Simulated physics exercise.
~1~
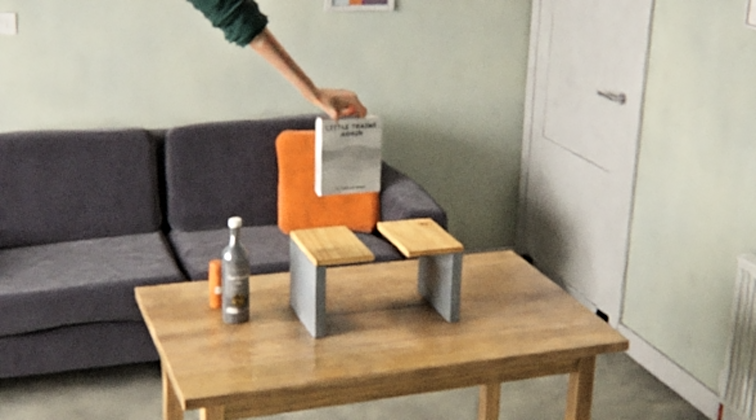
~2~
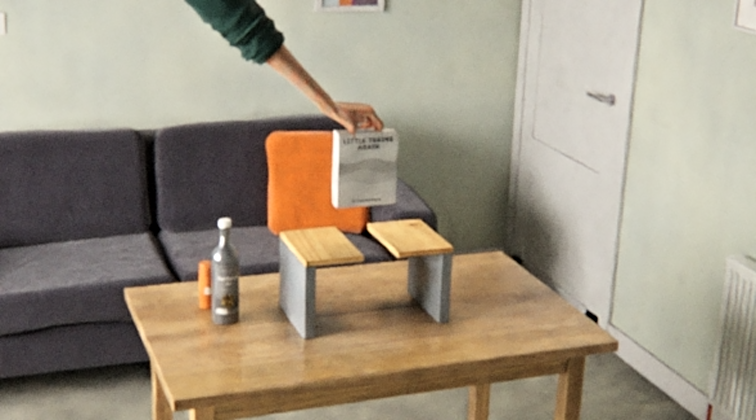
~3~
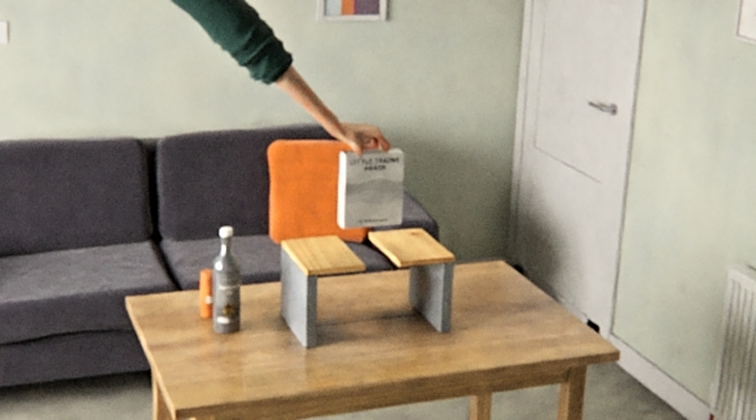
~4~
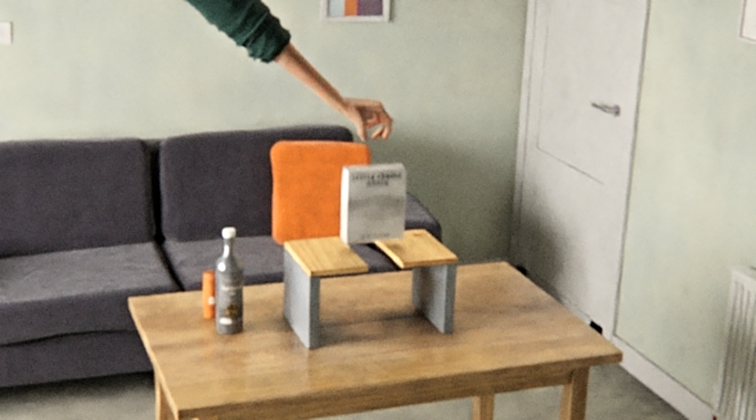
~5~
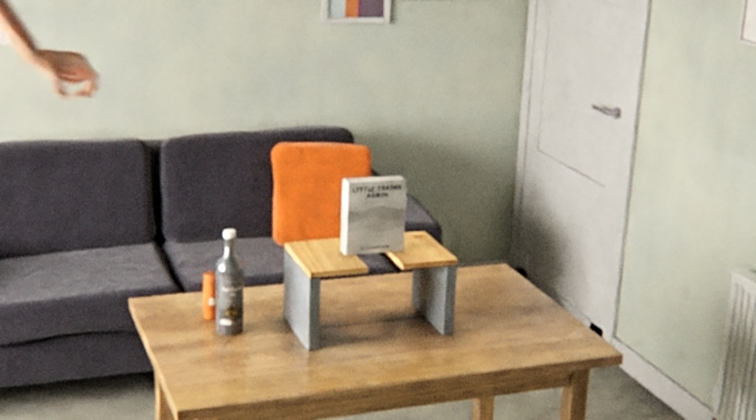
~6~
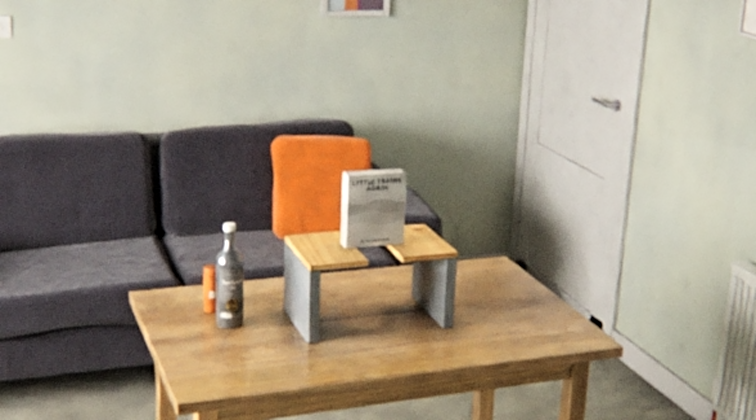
A hand in a green sleeve lowered a white book upright over the gap between two wooden ledges on a table, let go and drew away, and the book dropped slightly and lodged there, still standing, while the bottle and orange shaker stayed put.
